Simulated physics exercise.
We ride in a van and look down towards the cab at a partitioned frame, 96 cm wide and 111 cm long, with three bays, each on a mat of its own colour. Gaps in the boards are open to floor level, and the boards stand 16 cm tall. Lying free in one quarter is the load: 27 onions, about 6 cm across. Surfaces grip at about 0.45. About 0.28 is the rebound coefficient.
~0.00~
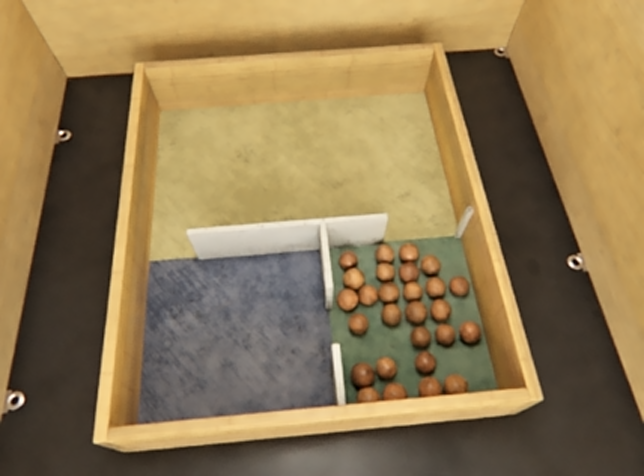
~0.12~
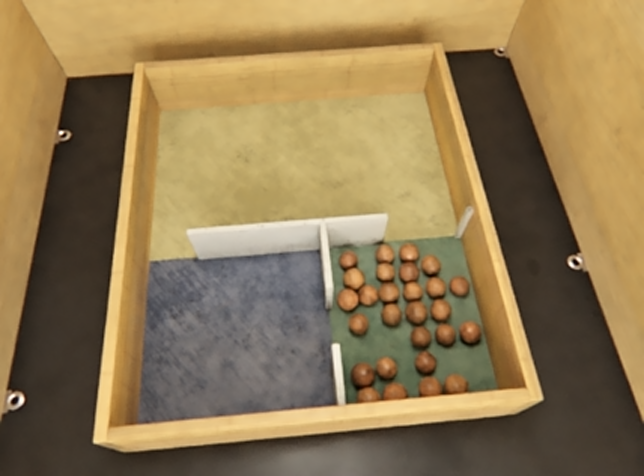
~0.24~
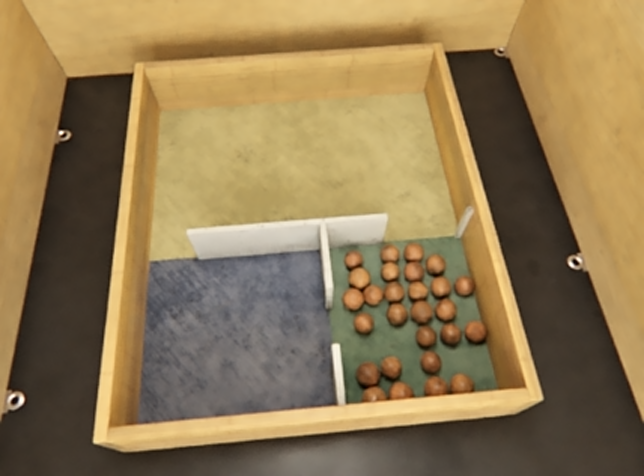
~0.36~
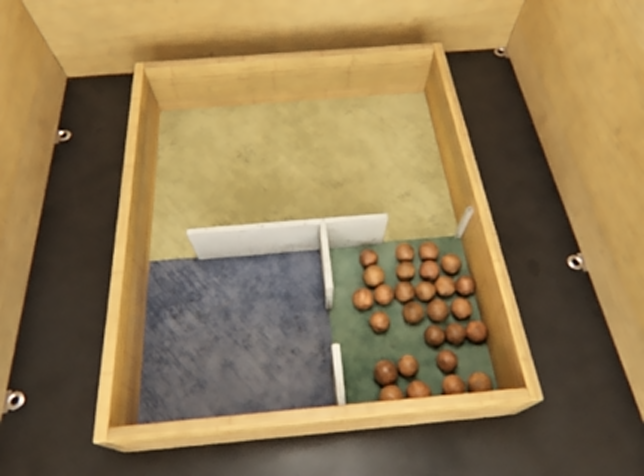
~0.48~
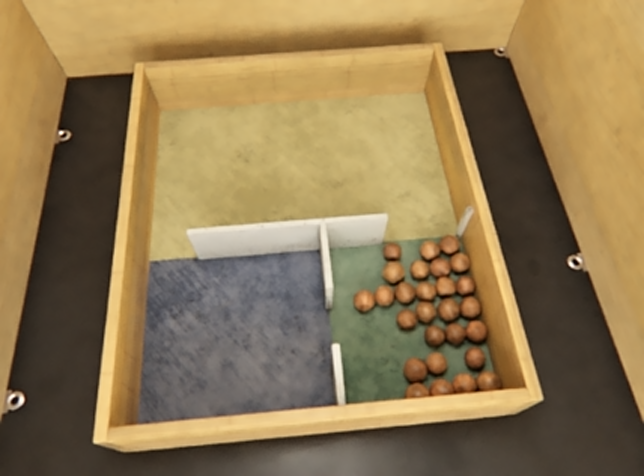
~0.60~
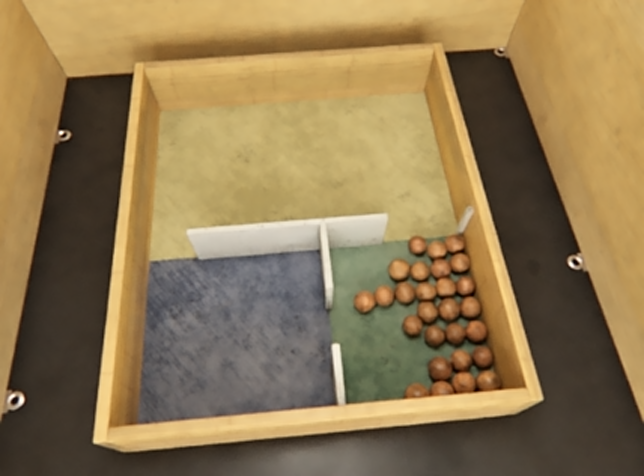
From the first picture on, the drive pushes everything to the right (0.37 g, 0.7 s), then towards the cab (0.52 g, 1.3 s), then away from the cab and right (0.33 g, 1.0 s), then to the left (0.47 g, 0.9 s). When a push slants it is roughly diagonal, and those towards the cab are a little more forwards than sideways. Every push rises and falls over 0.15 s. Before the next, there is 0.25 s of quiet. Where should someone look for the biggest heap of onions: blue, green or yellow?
Go to the yellow bay and look there.
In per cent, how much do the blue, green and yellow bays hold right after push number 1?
Blue at 0, green at 100, yellow at 0 in a hundred.
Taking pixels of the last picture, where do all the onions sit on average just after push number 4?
Mean location: Near (218, 235).
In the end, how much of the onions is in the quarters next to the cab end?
About 60 %.
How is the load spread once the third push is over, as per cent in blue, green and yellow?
The load sits as blue 0 per cent, green 30 per cent and yellow 70 per cent.
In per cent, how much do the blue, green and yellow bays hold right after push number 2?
Reading then: Blue 0 %, green 10 %, yellow 90 %.
After push 1 (0.94 s), 26 in the green bay and 1 in the yellow bay.
After push 2 (2.49 s), 2 in the green bay and 25 in the yellow bay.
After push 3 (3.74 s), 7 in the green bay and 20 in the yellow bay.
After push 4 (4.89 s), 4 in the blue bay, 5 in the green bay and 18 in the yellow bay.
Final count (at 5.84 s), 5 in the blue bay, 5 in the green bay and 17 in the yellow bay.
